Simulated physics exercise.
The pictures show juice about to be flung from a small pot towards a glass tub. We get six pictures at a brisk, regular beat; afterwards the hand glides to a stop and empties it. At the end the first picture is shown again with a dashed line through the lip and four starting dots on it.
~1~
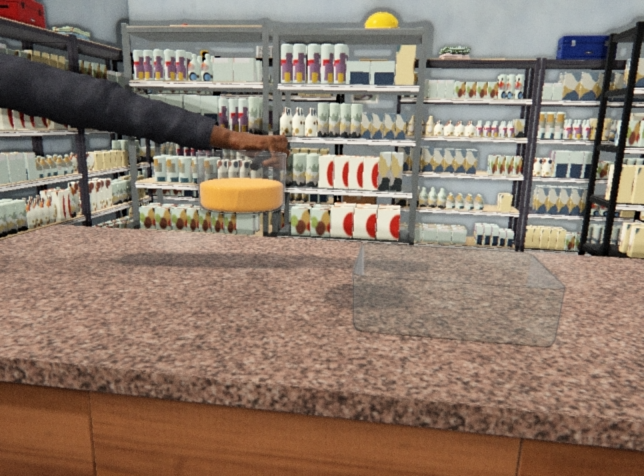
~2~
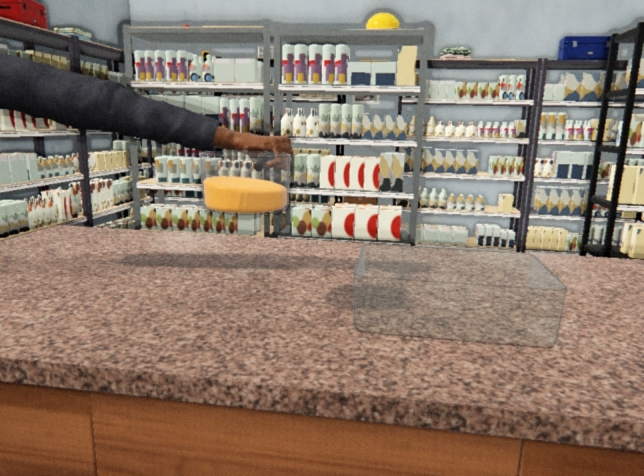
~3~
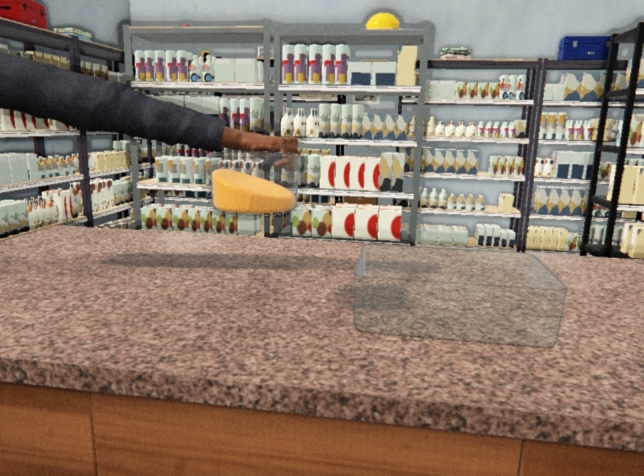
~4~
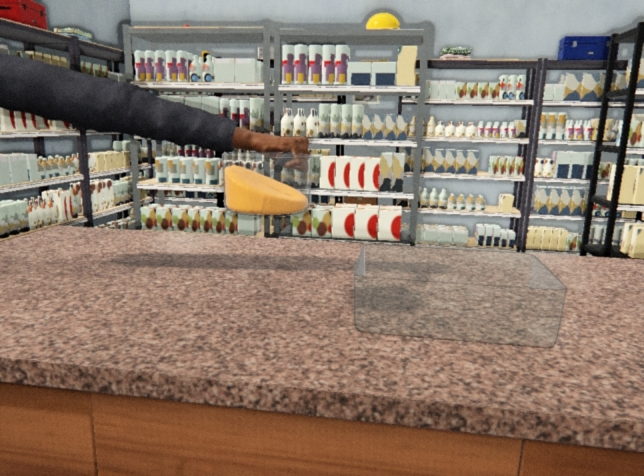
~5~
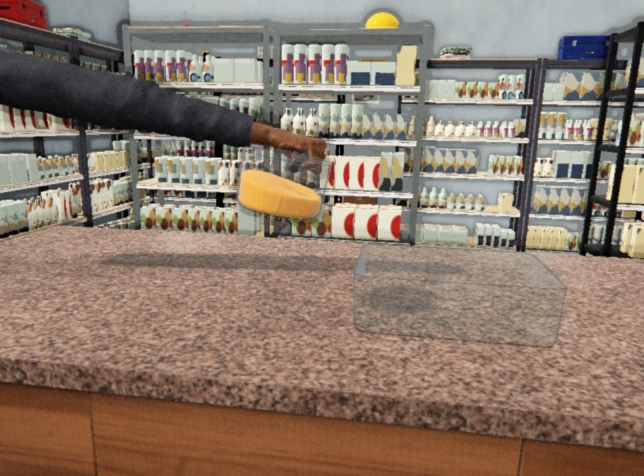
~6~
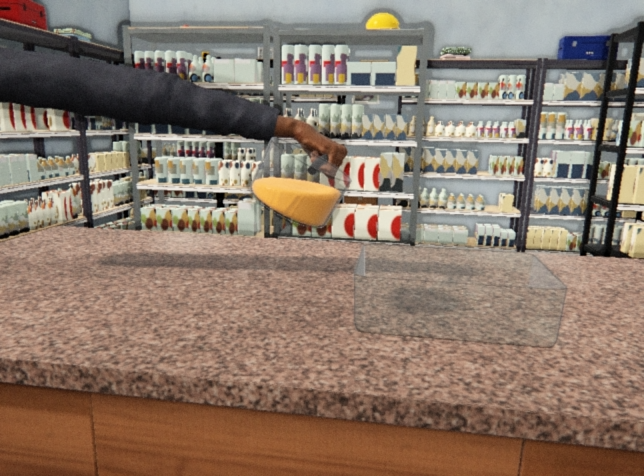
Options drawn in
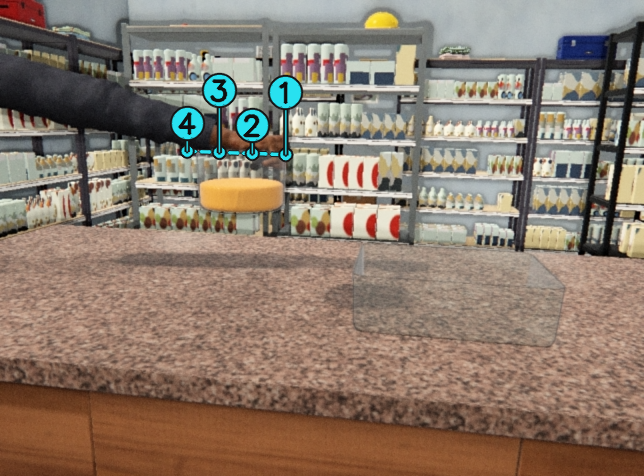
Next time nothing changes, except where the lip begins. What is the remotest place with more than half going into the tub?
The limit is 2.
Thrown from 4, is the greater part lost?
Yes, that goes wrong.
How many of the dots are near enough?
Two of the four.
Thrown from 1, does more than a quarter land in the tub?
Yes, it does.
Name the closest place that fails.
3.
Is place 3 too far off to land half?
Yes, that goes wrong.
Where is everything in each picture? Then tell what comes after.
The first picture shows upright, lip at (283, 154); tub from (352, 329) to (554, 346); nothing has left yet.
The second picture shows upright, lip at (287, 155); nothing has left yet.
The third picture shows upright, lip at (296, 155); nothing has left yet.
The fourth picture shows upright, lip at (310, 156); nothing has left yet.
The fifth picture shows tipped about 9°, lip at (329, 163); nothing has left yet.
The sixth picture shows tipped about 27°, lip at (350, 180); nothing has left yet.
In cyan, 1 at (285, 154); 2 at (252, 153); 3 at (219, 152); 4 at (187, 151).
Choosing 1, about 86 % lands in the tub, 3 % falls short and 10 % goes beside or beyond.
Choosing 2, about 73 % lands in the tub, 21 % falls short and 7 % goes beside or beyond.
Choosing 3, about 16 % lands in the tub, 82 % falls short.
Choosing 4, about 0 % lands in the tub, 99 % falls short.
